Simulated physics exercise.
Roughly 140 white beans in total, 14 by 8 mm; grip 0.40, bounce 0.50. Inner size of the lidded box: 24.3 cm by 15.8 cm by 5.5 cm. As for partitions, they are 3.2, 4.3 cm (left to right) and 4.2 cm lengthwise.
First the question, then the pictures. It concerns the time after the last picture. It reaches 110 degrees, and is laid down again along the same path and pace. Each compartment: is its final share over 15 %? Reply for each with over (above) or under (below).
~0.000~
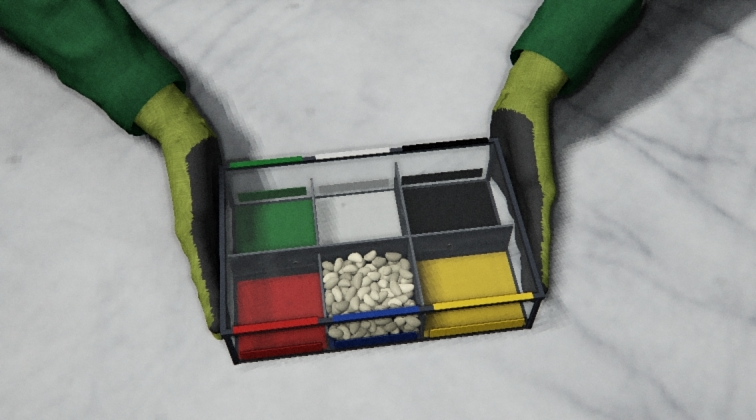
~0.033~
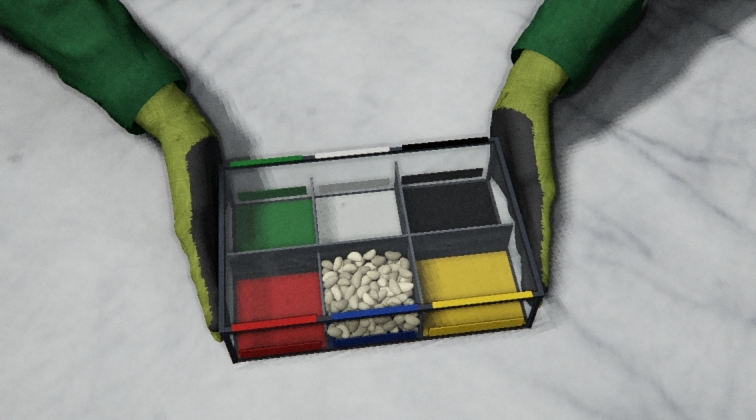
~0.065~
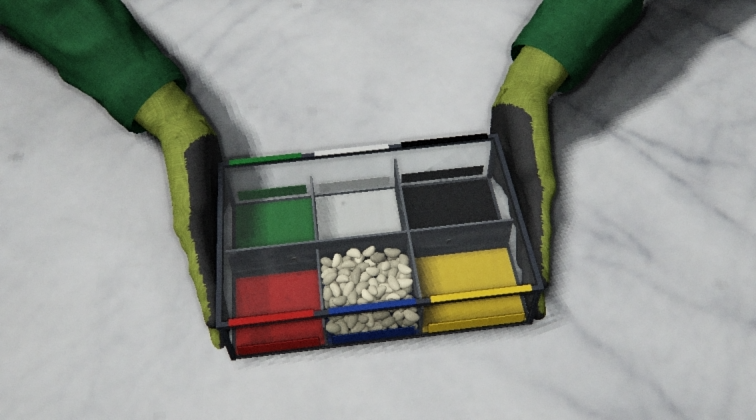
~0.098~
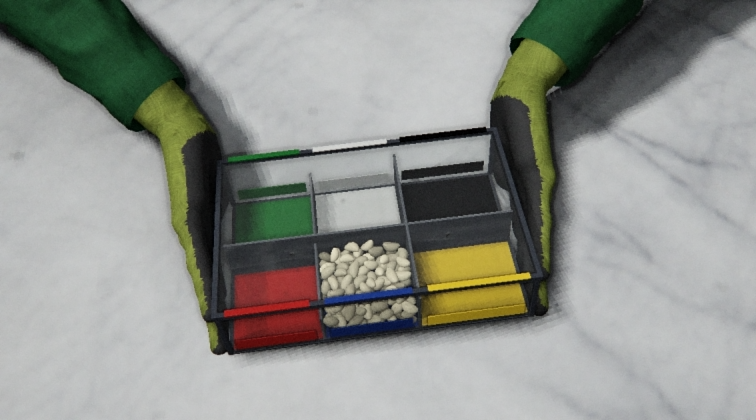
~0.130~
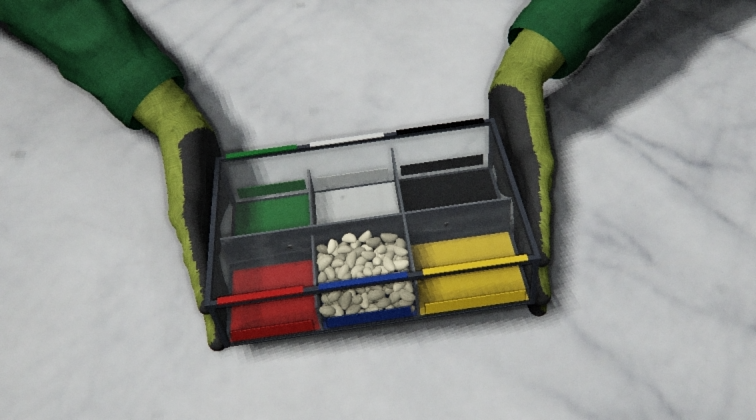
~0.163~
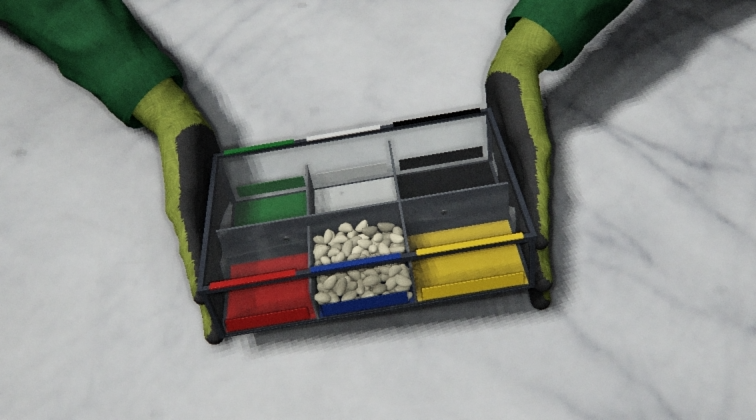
Red - under, blue - over, green - over, yellow - under, white - under, black - under.
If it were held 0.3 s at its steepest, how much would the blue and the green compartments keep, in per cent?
In per cent: Blue 40; green 55.
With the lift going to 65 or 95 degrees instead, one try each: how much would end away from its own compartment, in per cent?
First try: Around 25 %; second try: Around 50 %.
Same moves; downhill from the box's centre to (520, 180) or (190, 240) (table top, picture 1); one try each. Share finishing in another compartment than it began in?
Approximately 20 percent, then 85 percent.
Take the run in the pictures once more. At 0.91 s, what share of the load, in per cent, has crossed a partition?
Roughly 25 per cent.
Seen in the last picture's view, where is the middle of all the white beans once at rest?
Estimated resting centre: Around (300, 253).
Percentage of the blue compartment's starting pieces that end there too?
Fraction kept: Approx. 40 %.
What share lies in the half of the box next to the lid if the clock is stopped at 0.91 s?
Something like 70 percent of the pieces.
Then, at 0.91 s, tilt 110 degrees; red 5 %, blue 75 %, green 20 %, white 5 %.
Then, at 1.40 s, tilt 50 degrees; red 10 %, blue 40 %, green 45 %, white 5 %.
After 1.97 s, tilt 0 degrees; red 10 %, blue 40 %, green 50 %, white 5 %.
By 2.5 s all is still; red 10 %, blue 40 %, green 45 %, yellow 0 %, white 5 %, black 0 %.
